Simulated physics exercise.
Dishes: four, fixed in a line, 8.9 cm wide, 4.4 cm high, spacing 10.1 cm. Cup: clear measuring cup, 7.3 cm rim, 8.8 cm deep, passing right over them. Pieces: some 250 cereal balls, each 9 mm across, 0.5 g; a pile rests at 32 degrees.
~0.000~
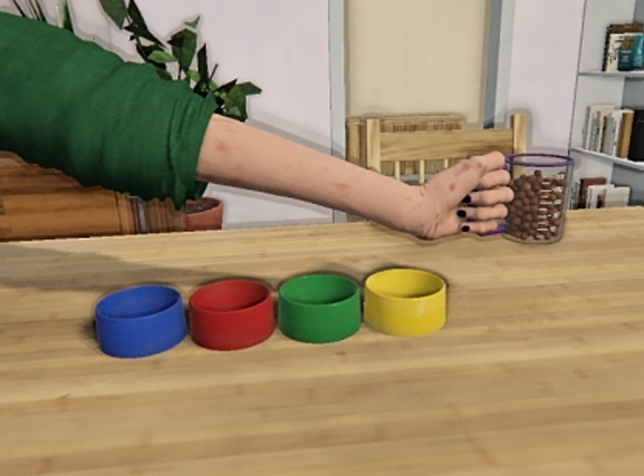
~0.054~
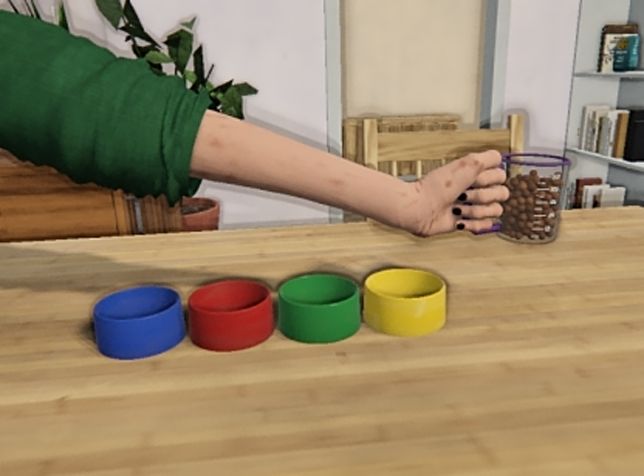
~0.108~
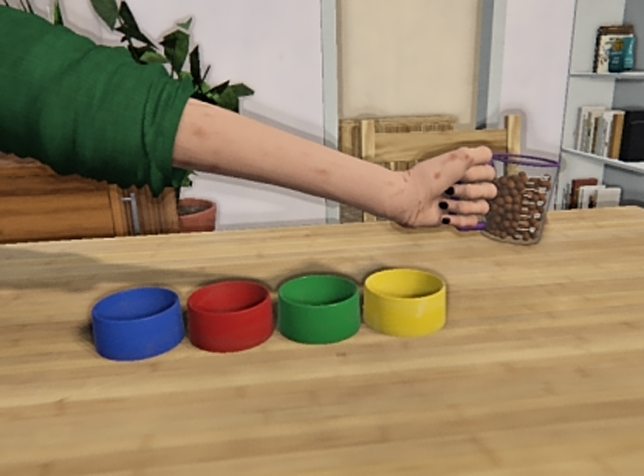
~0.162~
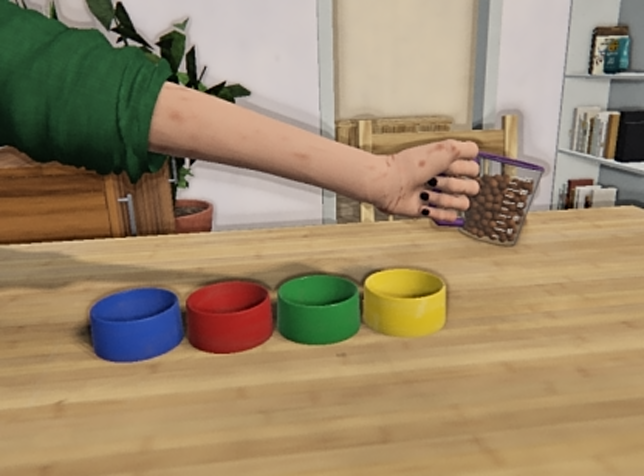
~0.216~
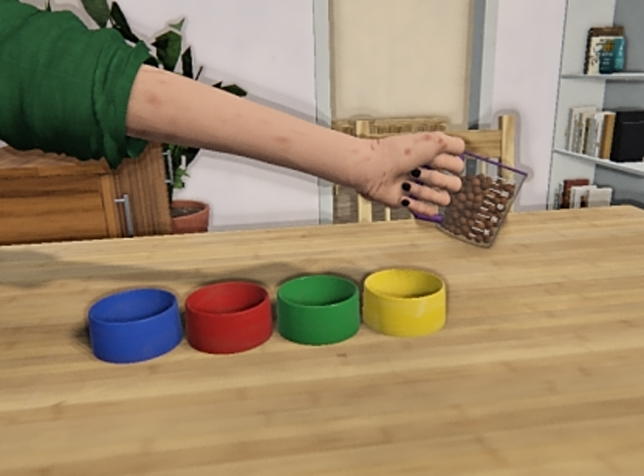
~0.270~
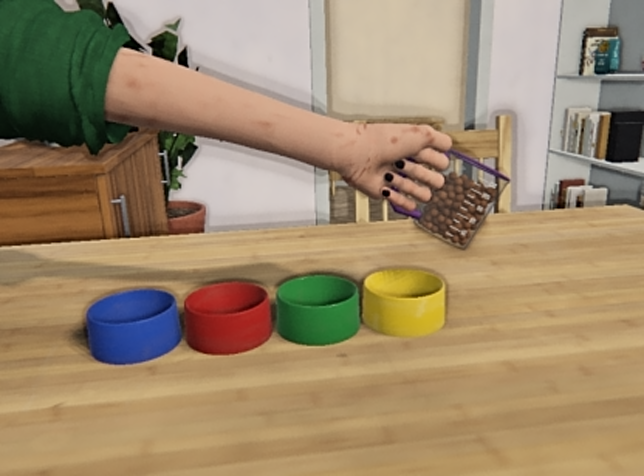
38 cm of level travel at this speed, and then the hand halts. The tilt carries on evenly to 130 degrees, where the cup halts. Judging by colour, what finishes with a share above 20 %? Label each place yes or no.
Red: Yes. Blue: No. Green: No. Yellow: No. Counter: No.
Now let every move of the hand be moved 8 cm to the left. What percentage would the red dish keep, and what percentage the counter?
Red 20, counter 20.
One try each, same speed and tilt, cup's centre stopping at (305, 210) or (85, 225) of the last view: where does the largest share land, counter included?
Try 1 - green; try 2 - red.
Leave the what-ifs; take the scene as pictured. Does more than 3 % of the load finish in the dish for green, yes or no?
For green, correct.
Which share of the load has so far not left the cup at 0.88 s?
About 85 %.
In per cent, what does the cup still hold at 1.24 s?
Roughly 10 %.
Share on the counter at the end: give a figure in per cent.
Estimate: Around 5 %.
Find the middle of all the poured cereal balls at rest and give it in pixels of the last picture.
Roughly pixel (240, 316).
After 0.64 s, tilt 78 degrees; cup holds 100 %.
Then, at 0.88 s, tilt 110 degrees; cup holds 85 %, green 10 %.
After 1.24 s, tilt 130 degrees; cup holds 10 %, red 75 %, green 10 %.
By 1.9 s all is still; red 85 %, blue 0 %, green 10 %, yellow 0 %, counter 5 %.
